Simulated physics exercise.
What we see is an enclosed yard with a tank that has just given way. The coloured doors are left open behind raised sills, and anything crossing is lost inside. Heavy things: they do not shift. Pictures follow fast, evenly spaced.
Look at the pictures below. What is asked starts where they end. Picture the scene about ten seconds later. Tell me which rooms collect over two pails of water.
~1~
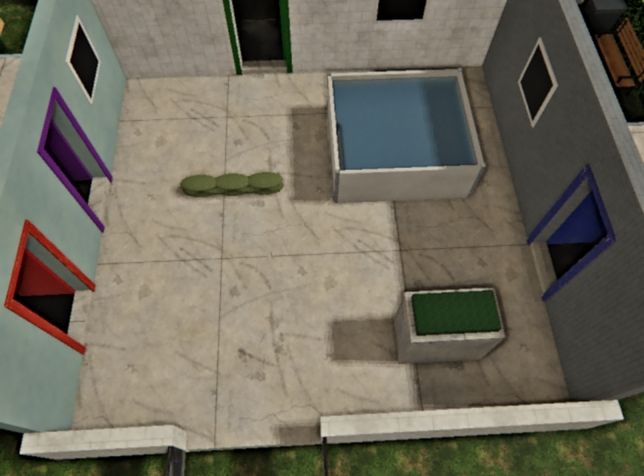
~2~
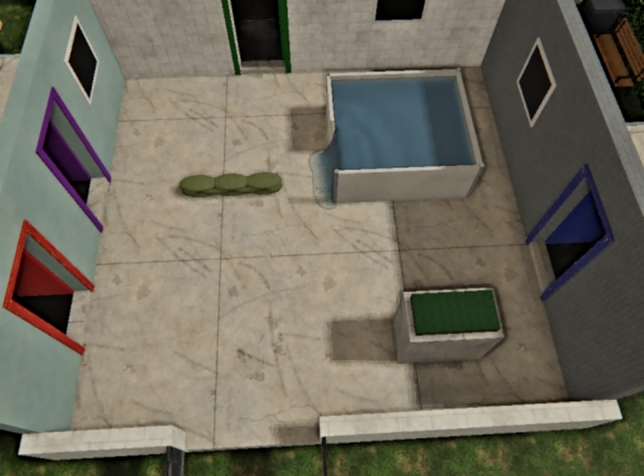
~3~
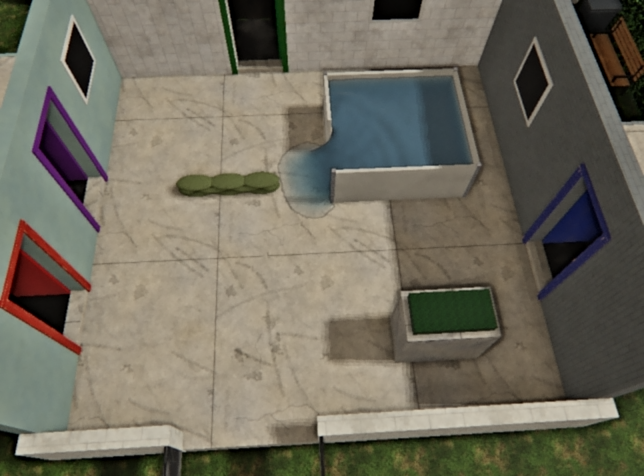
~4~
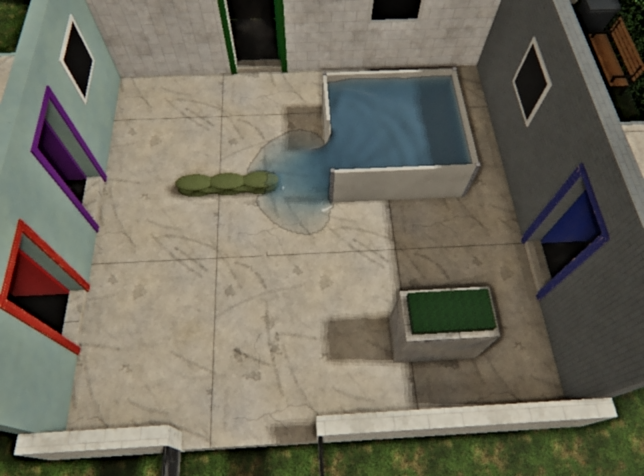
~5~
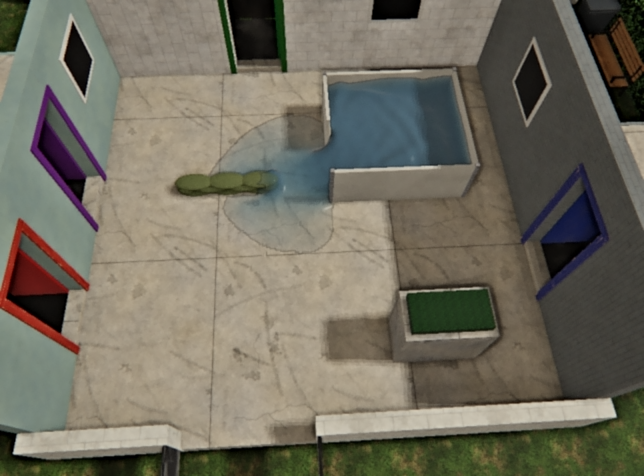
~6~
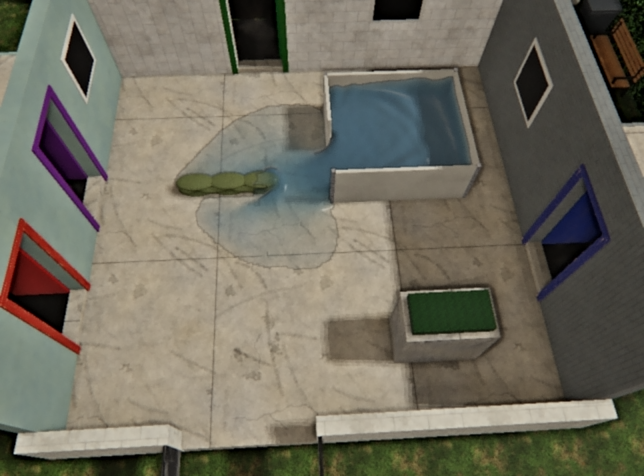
In the end the red door swallows too much water, the blue door swallows an okay amount of water, the purple door swallows an okay amount of water, the green door swallows an okay amount of water.
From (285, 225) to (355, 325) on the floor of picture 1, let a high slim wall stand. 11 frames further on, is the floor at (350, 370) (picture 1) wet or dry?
I'd say it ends up unwetted.
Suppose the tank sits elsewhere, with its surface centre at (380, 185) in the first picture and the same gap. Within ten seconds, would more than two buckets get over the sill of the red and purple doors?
Door by door, the red door crosses the threshold, and the purple door crosses the threshold.
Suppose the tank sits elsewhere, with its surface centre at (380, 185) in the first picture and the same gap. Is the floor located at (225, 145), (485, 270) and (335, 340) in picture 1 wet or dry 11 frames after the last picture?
In turn: Clear, clear, dry.
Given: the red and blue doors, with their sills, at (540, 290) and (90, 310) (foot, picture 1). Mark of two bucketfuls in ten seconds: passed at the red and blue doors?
Taking them in turn, the red door one falls short and the blue door one tops the two-pail mark.
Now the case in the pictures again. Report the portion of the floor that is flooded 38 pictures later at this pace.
That works out at 65 %.
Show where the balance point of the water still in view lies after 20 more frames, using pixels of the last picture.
My guess is about (273, 189).
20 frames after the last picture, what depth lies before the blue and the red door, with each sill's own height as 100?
I'd put the first at close to 0 per cent and the second at close to 150 per cent.
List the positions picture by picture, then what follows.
In the first frame, still water in the water tank at (402, 121).
In the second frame, the front is at (332, 206), out from the gap at (335, 167).
In the third frame, the front is at (284, 162), out from the gap at (332, 167).
In the fourth frame, water pours out at (331, 168) and has run to (254, 169).
In the fifth frame, water pours out at (331, 168) and has run to (213, 175).
In the sixth frame, the front is at (181, 180), out from the gap at (332, 168).
A moment on, water covers 35 % of the floor; the red door not reached, the blue door not reached, the purple door wet at the sill, nothing in, the green door not reached.
Next, water covers 50 % of the floor; the red door under two buckets in, the blue door not reached, the purple door wet at the sill, nothing in, the green door wet at the sill, nothing in.
Then, water covers 50 % of the floor; the red door over two buckets in, the blue door not reached, the purple door wet at the sill, nothing in, the green door wet at the sill, nothing in.
Later, water covers 65 % of the floor; the red door far over two buckets in, the blue door not reached, the purple door under two buckets in, the green door wet at the sill, nothing in.
In the end, water covers 90 % of the floor; the red door far over two buckets in, the blue door wet at the sill, nothing in, the purple door under two buckets in, the green door wet at the sill, nothing in.
